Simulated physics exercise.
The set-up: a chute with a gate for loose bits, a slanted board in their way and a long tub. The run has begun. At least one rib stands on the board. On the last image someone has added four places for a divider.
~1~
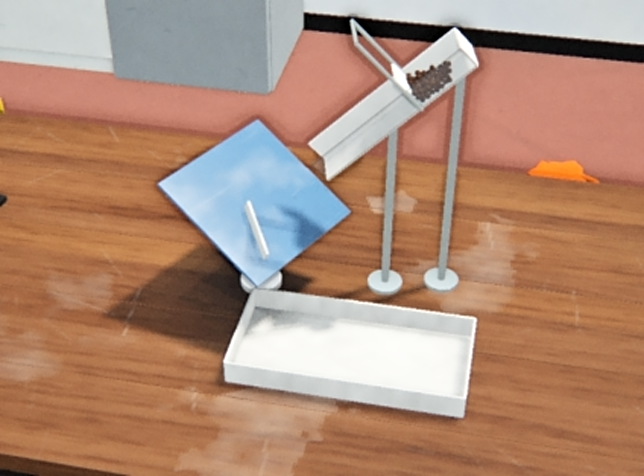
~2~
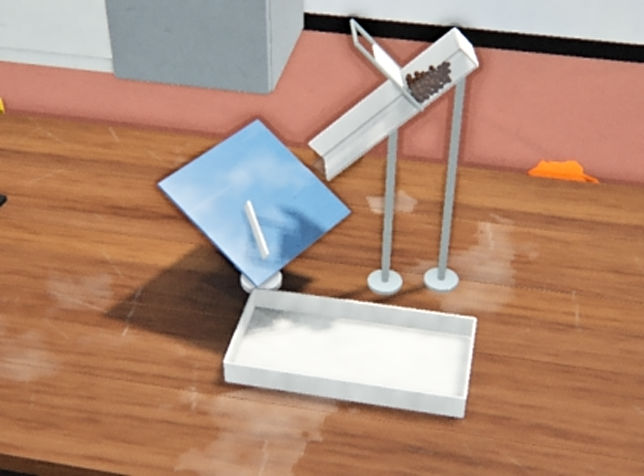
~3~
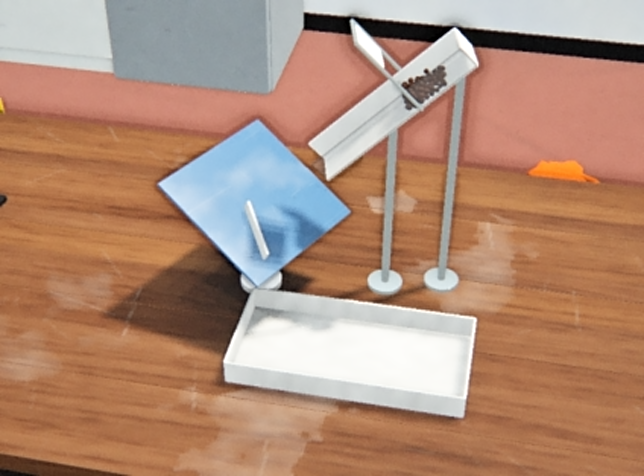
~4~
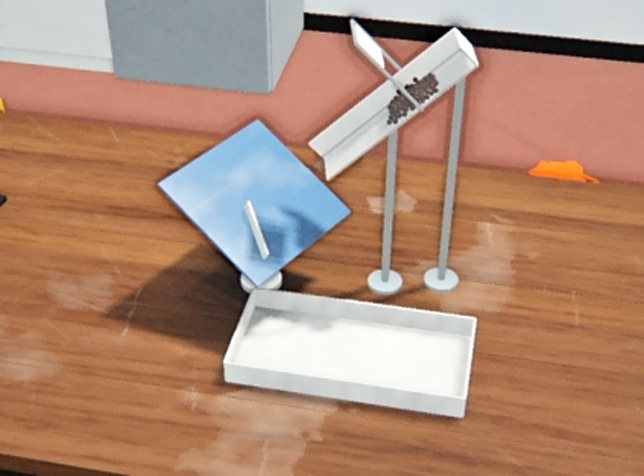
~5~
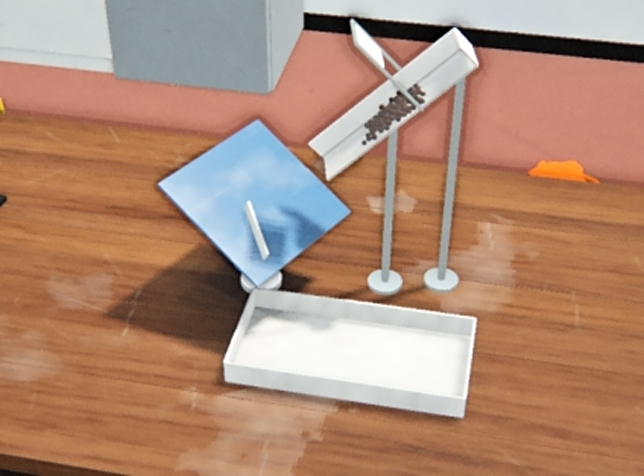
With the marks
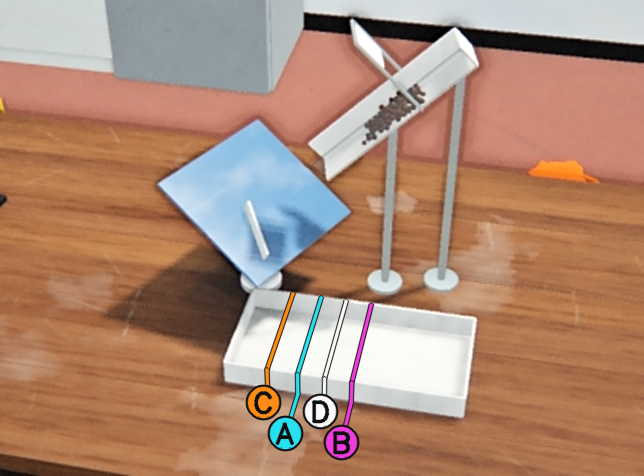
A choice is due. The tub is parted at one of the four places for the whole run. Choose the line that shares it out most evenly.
Line A does it best.
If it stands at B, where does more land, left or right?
Left.
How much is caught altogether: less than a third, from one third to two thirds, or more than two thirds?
About that: More than two thirds.
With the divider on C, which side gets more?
The right side.
On the marked copy, line A crosses the front rim at (297, 373); line B crosses the front rim at (352, 381); line C crosses the front rim at (267, 368); line D crosses the front rim at (324, 377).
Choosing A, of what is caught, about half on the left of the divider, about half on the right.
Choosing B, of what is caught, all on the left of the divider, none on the right.
Choosing C, of what is caught, a stray few on the left of the divider, nearly all on the right.
Choosing D, of what is caught, nearly all on the left of the divider, a stray few on the right.
